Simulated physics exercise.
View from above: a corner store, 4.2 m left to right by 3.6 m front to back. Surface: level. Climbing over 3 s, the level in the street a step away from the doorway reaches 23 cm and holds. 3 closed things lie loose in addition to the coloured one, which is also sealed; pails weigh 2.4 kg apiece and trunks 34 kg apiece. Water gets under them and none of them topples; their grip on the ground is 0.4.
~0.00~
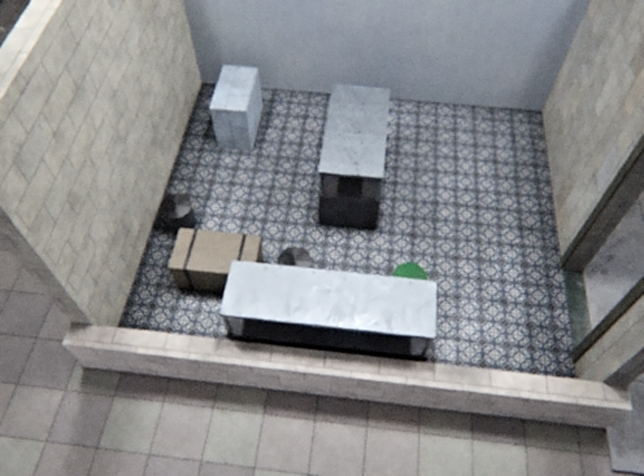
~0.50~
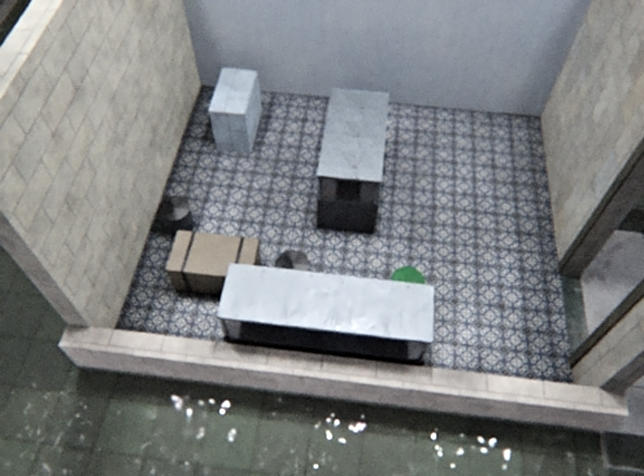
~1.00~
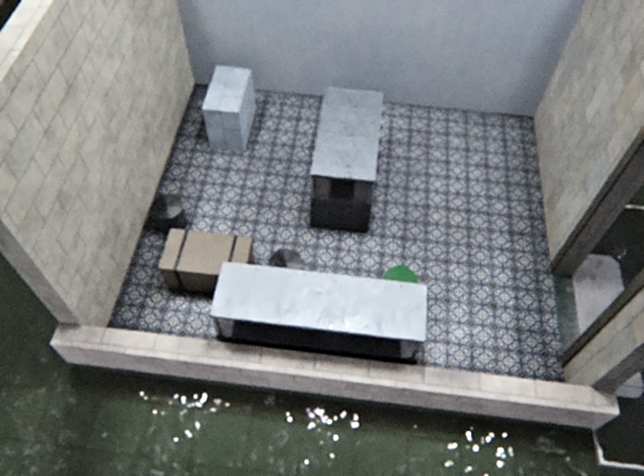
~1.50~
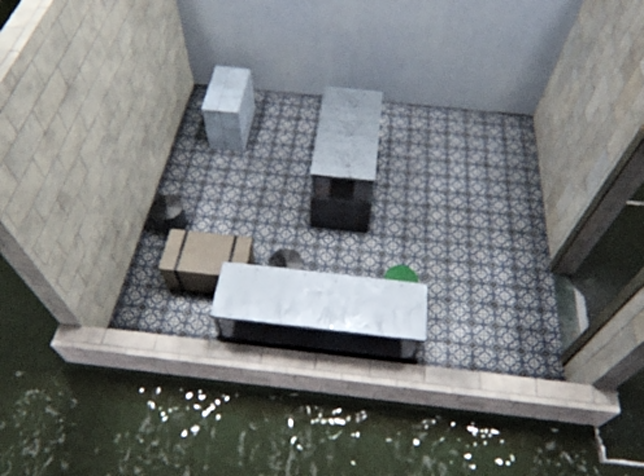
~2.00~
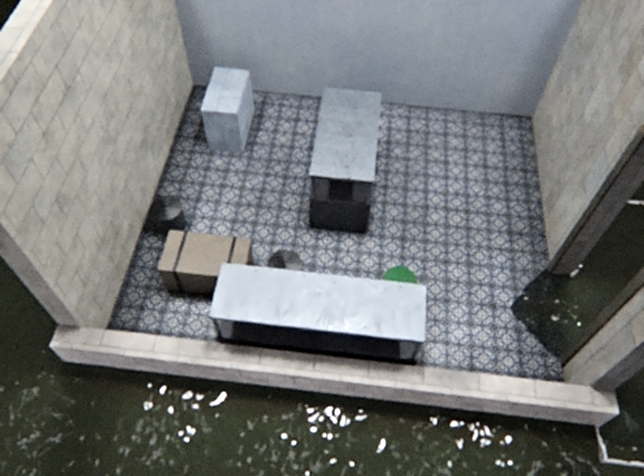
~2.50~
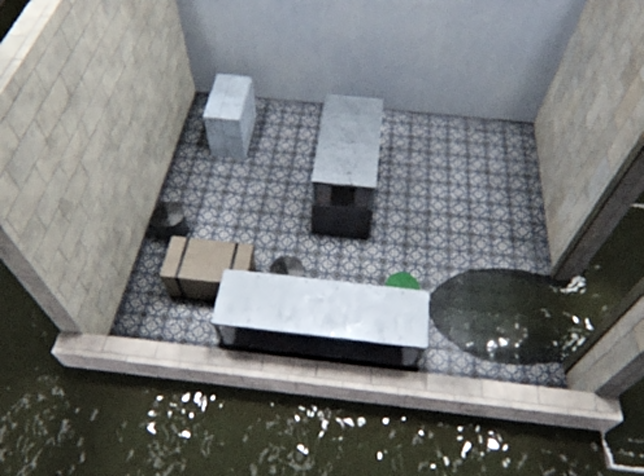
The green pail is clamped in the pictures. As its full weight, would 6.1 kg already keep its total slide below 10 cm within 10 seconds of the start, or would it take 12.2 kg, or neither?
Prediction: Neither amount steadies it.
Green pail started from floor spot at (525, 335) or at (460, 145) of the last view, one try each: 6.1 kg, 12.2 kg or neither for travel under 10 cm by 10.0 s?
Respectively, neither option succeeds and the light option succeeds.
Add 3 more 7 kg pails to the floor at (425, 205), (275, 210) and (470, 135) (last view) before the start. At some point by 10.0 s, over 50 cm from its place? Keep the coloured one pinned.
Taking them in order, the first is beyond the line, the second inside the line and the third inside the line.
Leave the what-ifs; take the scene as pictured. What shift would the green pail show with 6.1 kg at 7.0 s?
Around 120 centimetres out of place.
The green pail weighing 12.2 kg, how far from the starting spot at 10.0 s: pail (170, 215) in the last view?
Result, in that order - 150 centimetres from the start.
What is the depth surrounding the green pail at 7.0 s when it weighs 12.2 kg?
Depth: Approx. 10 cm.
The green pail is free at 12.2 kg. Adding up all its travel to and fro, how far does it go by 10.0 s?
Some 200 cm in all.
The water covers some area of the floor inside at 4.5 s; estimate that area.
I'd estimate close to 7.0 m2.
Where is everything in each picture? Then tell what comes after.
The green pail at (411, 277) rests on the ground; water covers 0.0 m2; 0 of 4 have shifted, in the first frame.
The green pail at (408, 281) rests on the ground; water covers 0.0 m2; 0 of 4 have shifted, in the second frame.
The green pail at (401, 280) rests on the ground; 0.0 m2 under water; 0 of 4 have shifted, in the third frame.
The green pail at (401, 280) rests on the ground; water covers 0.0 m2; 0 of 4 have shifted, in the fourth frame.
The green pail at (400, 281) rests on the ground; water covers 0.2 m2; 0 of 4 have shifted, in the fifth frame.
The green pail at (403, 287), on the bottom; water covers 1.0 m2; 0 of 4 have shifted, in the sixth frame.
After 3.5 s the green pail would be 12 cm from its start with 6.1 kg and 0 cm from its start with 12.2 kg; 6 cm of water round it then.
After 4.5 s the green pail would be 91 cm from its start with 6.1 kg and 32 cm from its start with 12.2 kg; 6 cm of water round it then.
After 7.0 s the green pail would be 112 cm from its start with 6.1 kg and 68 cm from its start with 12.2 kg; 10 cm of water round it then.
After 10.0 s the green pail would be 253 cm from its start with 6.1 kg and 173 cm from its start with 12.2 kg; 7 cm of water round it then.
